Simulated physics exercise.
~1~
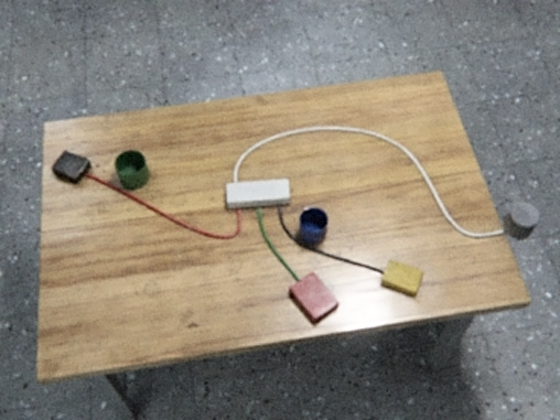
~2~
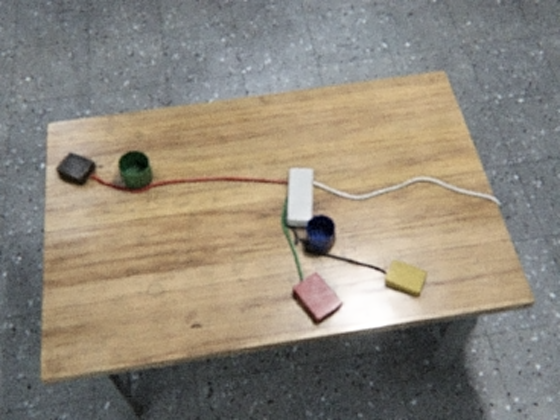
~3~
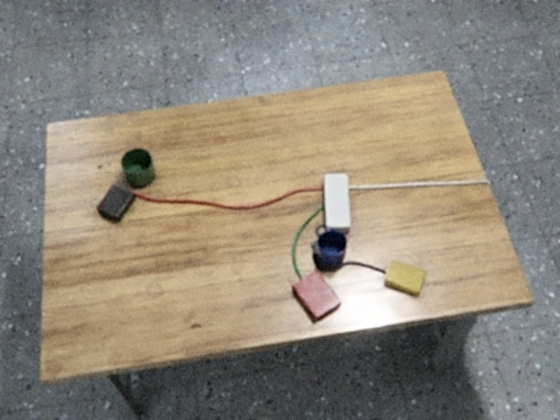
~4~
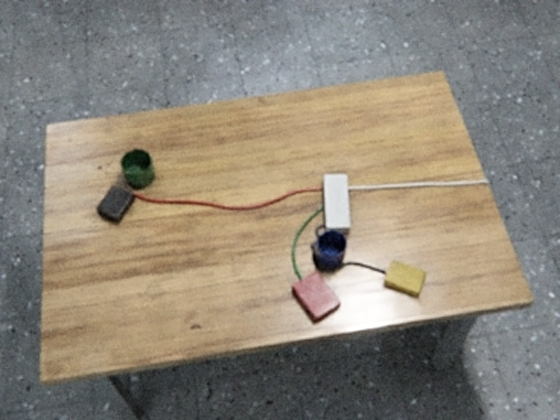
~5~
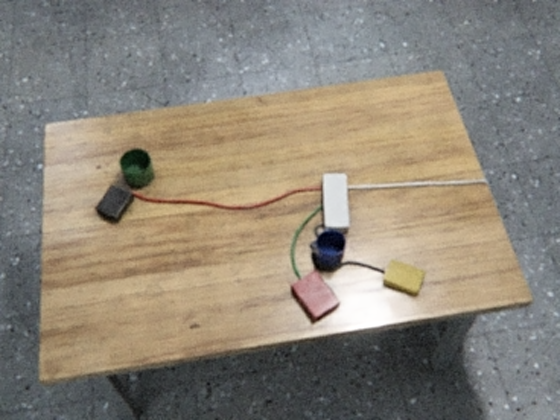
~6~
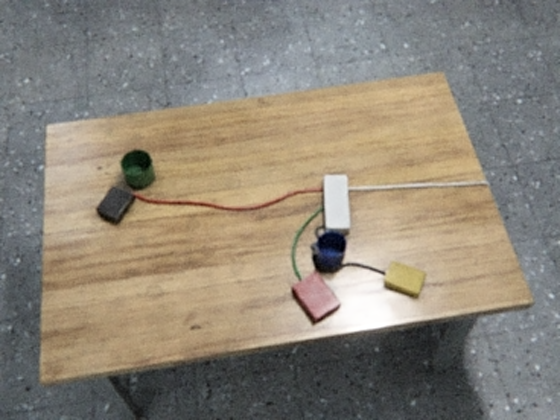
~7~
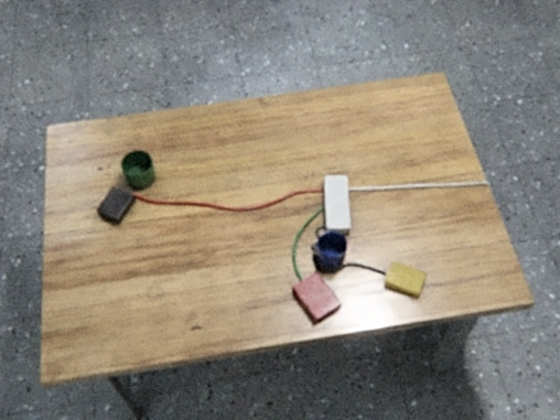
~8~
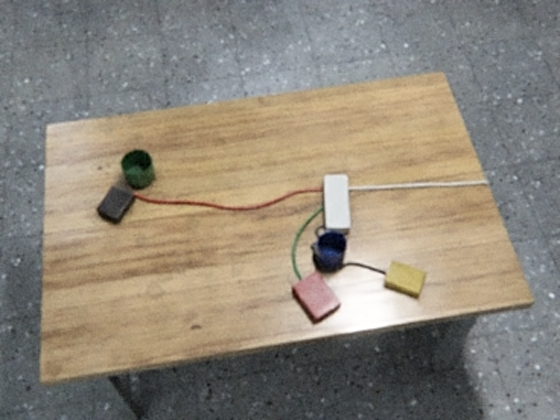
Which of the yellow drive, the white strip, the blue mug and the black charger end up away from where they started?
The white strip, the blue mug and the black charger all end up shifted from their starting places. The yellow drive hardly stirs.
